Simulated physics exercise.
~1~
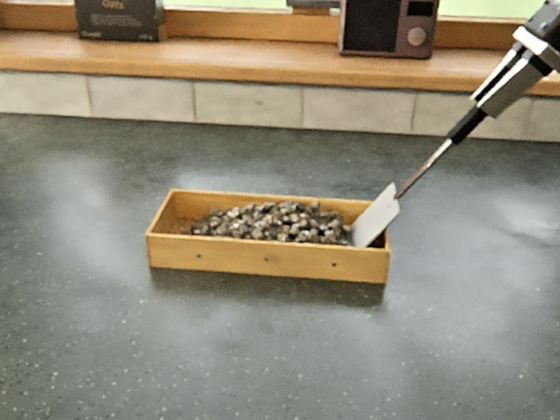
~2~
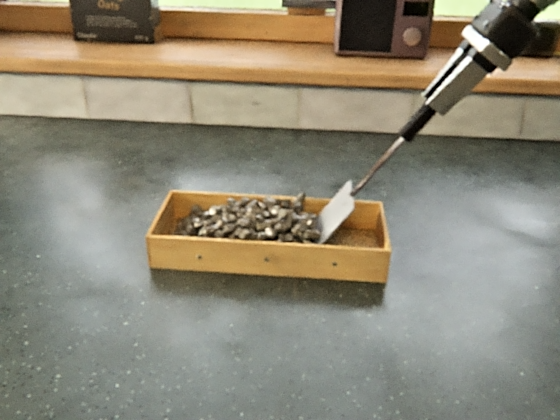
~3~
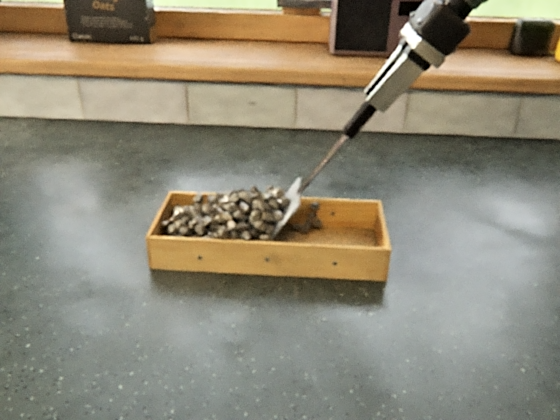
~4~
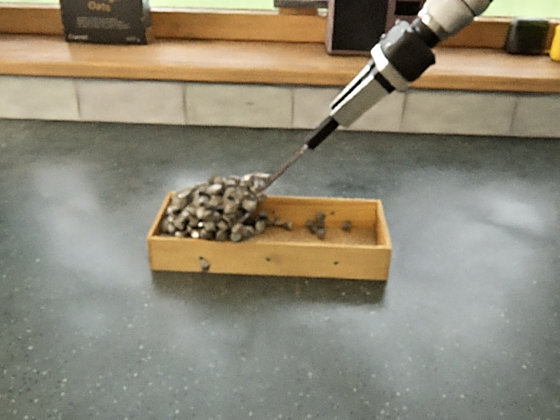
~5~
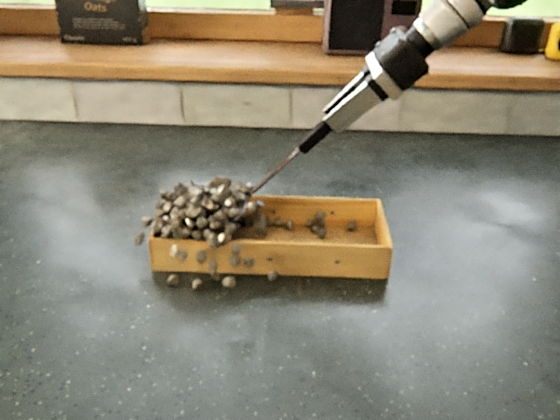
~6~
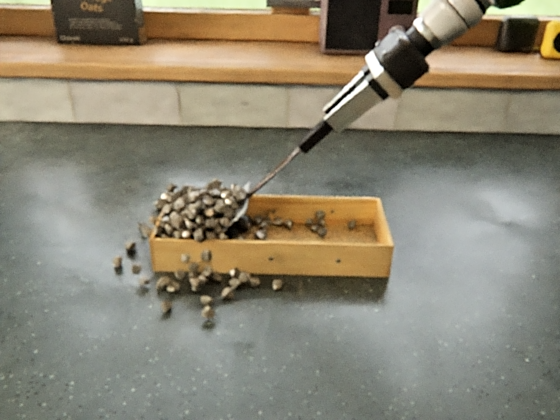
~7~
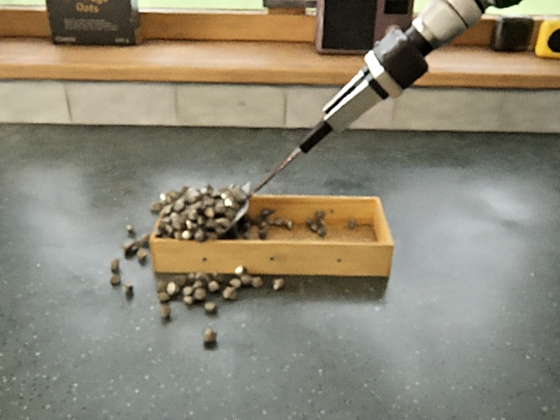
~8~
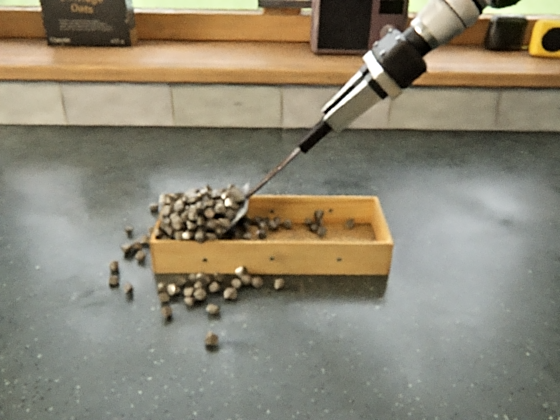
On a dark speckled countertop below a windowsill, a robot arm pushes small pebbles leftward through a wooden trough with a turner, heaping them at the left end until some spill over the sides; the blade stops, leaving scattered pebbles on the counter and most still inside.
